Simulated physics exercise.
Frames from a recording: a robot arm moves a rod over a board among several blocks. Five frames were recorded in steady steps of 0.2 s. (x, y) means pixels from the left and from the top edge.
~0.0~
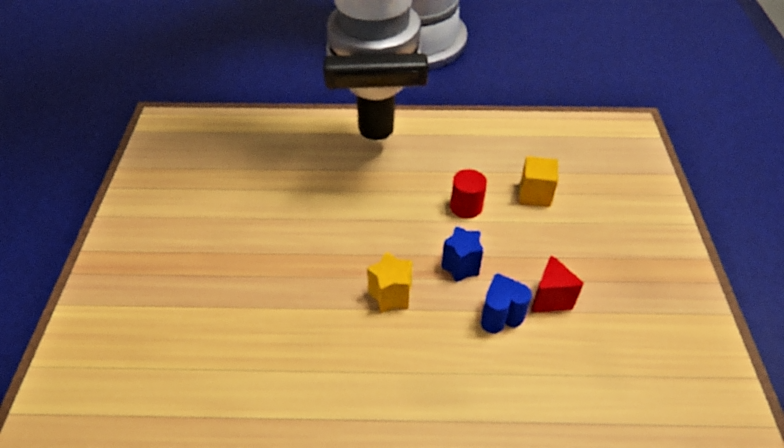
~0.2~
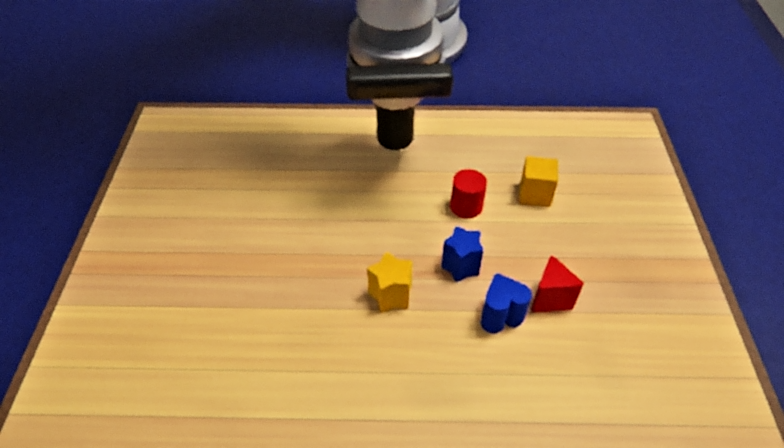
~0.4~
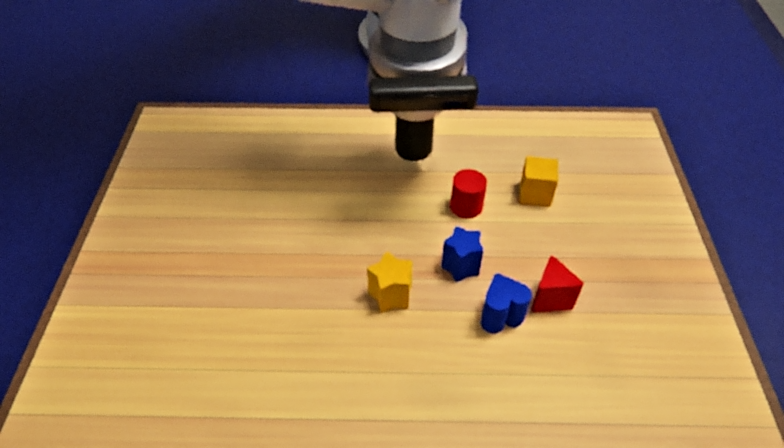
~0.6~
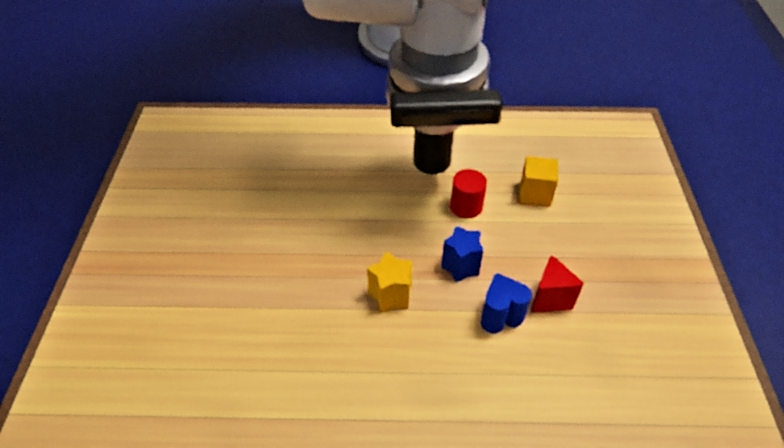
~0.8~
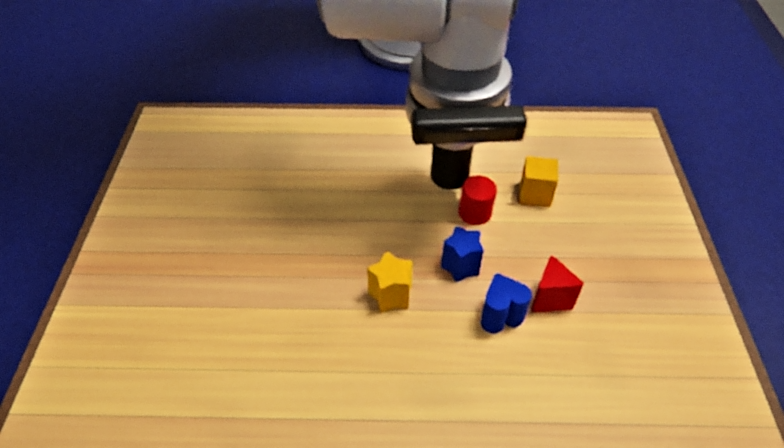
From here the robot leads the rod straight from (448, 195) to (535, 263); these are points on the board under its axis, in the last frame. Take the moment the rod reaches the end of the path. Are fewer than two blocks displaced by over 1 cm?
It seems so.
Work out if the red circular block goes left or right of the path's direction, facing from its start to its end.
Seen from start to end, it moves left.
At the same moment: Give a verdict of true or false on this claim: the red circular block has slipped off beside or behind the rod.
False - the claim does not hold.
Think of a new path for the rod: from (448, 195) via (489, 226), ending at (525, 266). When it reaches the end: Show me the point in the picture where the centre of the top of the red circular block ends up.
By then it is at (573, 246).
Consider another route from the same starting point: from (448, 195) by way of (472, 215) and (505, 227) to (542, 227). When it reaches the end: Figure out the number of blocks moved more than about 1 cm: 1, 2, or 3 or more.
Of all the blocks, just one travels more than a centimetre.
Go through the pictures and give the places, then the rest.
In the first frame, tip of the rod at (376, 130), middles of tops, red circular block at (470, 180), red triangular block at (559, 275).
In the second frame, rod at (395, 139), nothing pushed.
In the third frame, rod at (414, 150), nothing pushed.
In the fourth frame, rod at (432, 163), nothing pushed.
In the fifth frame, rod at (450, 177), red circular block at (479, 187), red triangular block at (559, 275).
The first path, step by step. One third of the way, rod at (479, 200); red circular block at (512, 209).
Two thirds of the way, rod at (509, 223); red circular block at (548, 230).
At the end, rod at (540, 246); red circular block at (584, 247); red triangular block unmoved.
